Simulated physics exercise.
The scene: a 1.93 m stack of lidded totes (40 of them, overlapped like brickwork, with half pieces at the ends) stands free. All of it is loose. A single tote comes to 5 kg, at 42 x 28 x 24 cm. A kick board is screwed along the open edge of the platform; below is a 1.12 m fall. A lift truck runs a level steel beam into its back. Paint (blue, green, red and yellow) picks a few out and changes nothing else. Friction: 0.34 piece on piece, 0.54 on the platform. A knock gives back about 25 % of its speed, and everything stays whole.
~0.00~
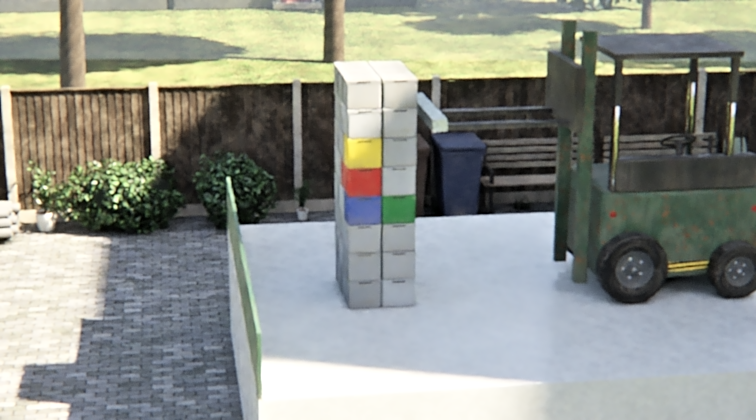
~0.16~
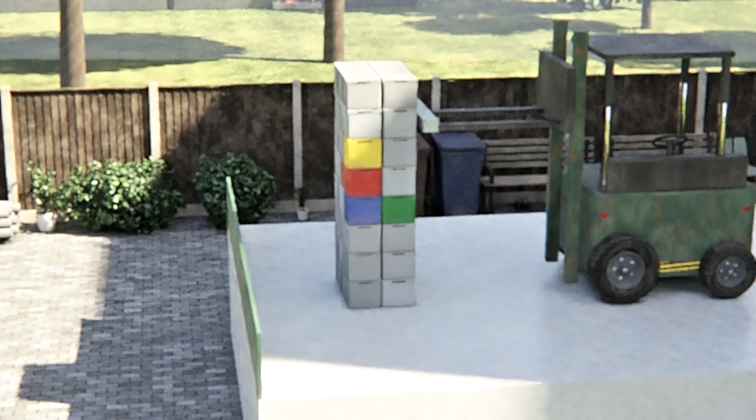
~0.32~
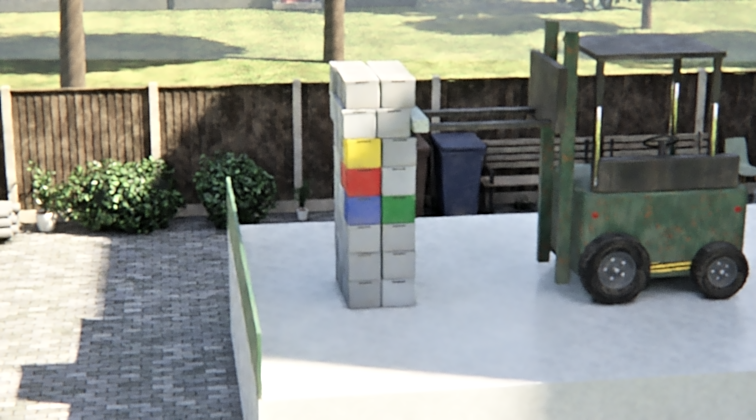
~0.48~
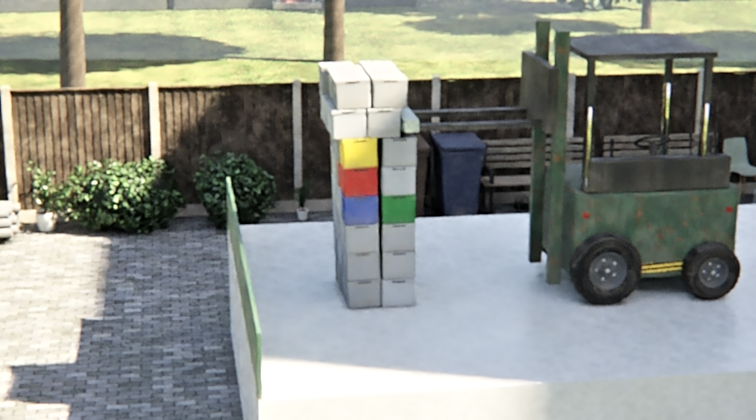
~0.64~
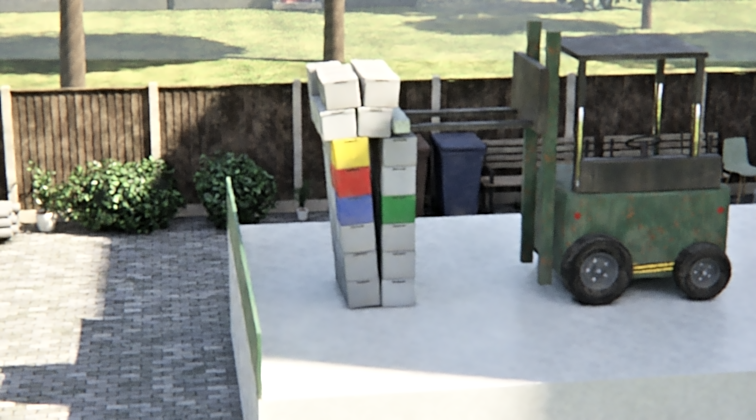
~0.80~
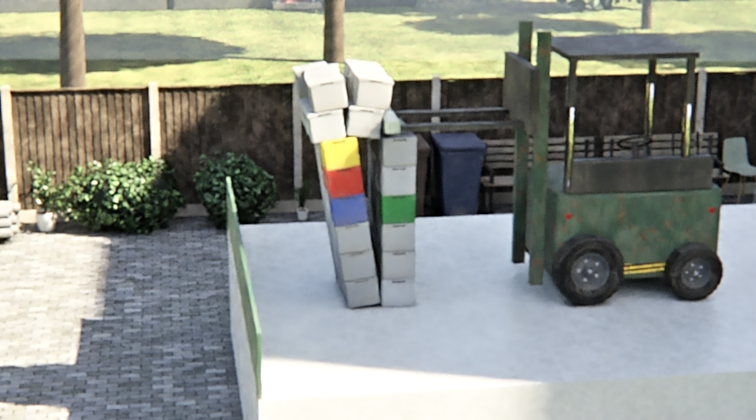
A green forklift rolled left and pushed a raised beam into the upper part of a tall stack of grey boxes, shoving the top ones left before the column with yellow, red and blue boxes leaned left.
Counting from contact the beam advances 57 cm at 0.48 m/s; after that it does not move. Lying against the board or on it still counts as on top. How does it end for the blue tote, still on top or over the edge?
It stays up there.
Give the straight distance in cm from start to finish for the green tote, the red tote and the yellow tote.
Moved: Green 0, red 240, yellow 330.
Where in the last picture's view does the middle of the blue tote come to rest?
At about (268, 275).
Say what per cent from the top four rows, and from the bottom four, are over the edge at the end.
Top 50, bottom 0 per cent.
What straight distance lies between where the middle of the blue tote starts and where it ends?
Roughly 95 cm away.
By 1.18 s, none of the 40 totes over the edge, 24 disturbed; blue tote tilted 22°; red tote tilted 22°.
By 1.60 s, none of the 40 totes over the edge, 24 disturbed; blue tote tilted 54°, 35 cm lower; yellow tote tilted 70°, 61 cm lower.
By 2.38 s, 10 of the 40 totes over the edge; blue tote tilted 56°, 51 cm lower; red tote on its side.
When it is over (3.3 s), 10 of the 40 totes over the edge; blue tote tilted 56°, 51 cm lower; red tote upside down; yellow tote on its side. In pixels of the last frame, middles, blue tote near (268, 275).
